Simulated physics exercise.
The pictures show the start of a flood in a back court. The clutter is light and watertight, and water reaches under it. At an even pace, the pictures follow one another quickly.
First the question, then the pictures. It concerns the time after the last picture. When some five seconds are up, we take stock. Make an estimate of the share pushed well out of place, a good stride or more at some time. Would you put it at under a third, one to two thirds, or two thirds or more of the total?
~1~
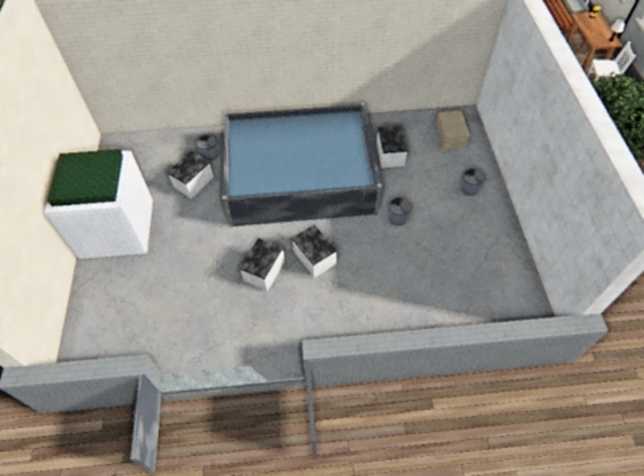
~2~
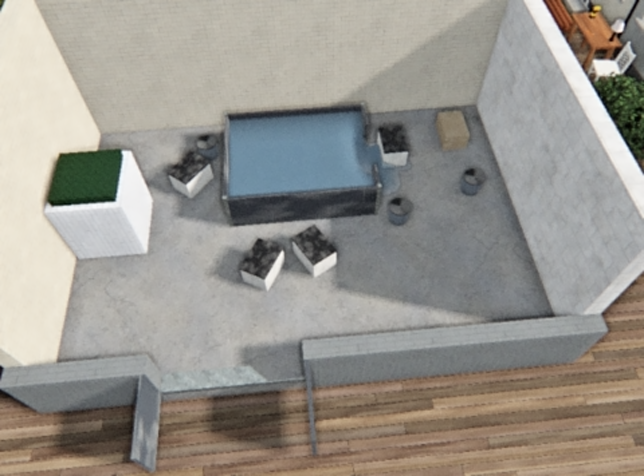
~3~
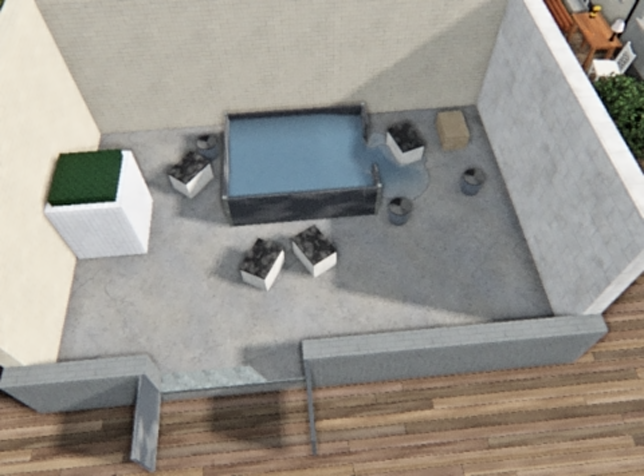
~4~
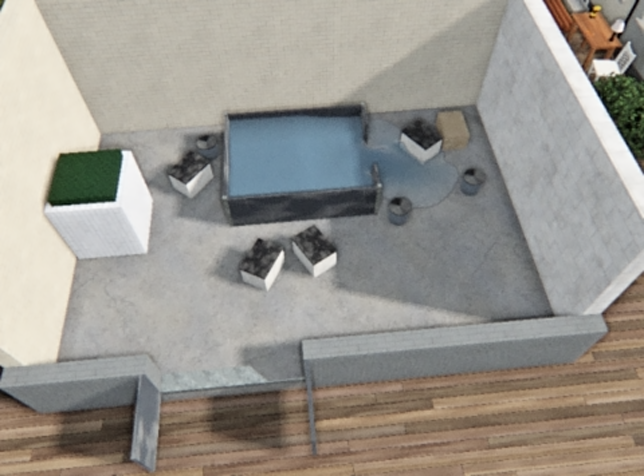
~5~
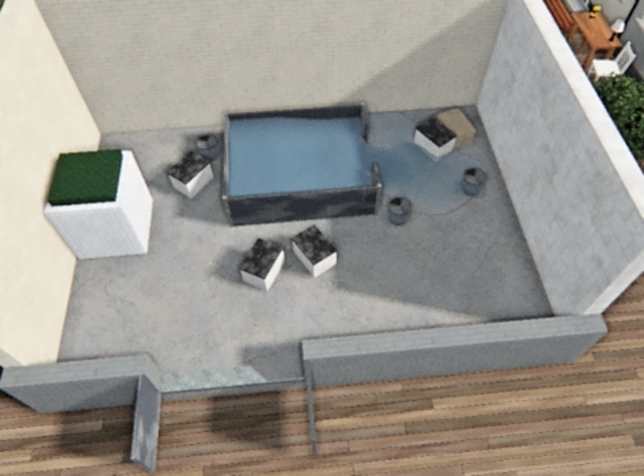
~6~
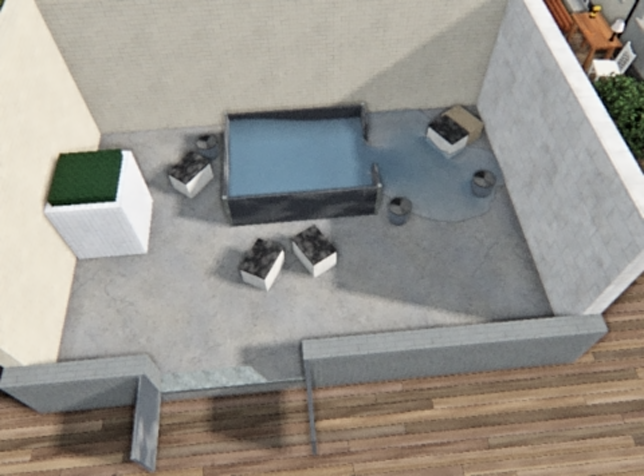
It sits mid-range.
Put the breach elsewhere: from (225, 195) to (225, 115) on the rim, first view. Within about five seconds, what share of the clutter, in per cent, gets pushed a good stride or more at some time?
Around 20 per cent.
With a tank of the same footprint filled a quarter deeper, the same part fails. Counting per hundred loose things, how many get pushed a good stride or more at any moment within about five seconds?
I'd put it near 40 per cent of the loose things.
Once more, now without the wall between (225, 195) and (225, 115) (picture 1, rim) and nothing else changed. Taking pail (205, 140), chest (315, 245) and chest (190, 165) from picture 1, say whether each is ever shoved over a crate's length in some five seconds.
One after the other: Shifted that much, under that, pushed that far.
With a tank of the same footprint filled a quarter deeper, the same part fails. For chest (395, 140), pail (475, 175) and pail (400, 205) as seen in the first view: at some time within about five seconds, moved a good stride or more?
Taking each in turn, the answer is did it, did it, came up short.
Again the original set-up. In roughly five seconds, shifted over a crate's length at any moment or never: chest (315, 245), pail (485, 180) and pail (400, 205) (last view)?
Taking them in turn, the first stayed within range, the second traveled far, and the third stayed within range.
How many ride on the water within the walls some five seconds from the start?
My count is 2.
A moment on, 2 of 8 are well off their spots; 1 afloat.
Next, 3 of 8 are well off their spots; 2 afloat.
Later, 2 of 8 are well off their spots; 2 afloat.
In the end, 2 of 8 are well off their spots, and 3 have been at some point; 2 afloat.
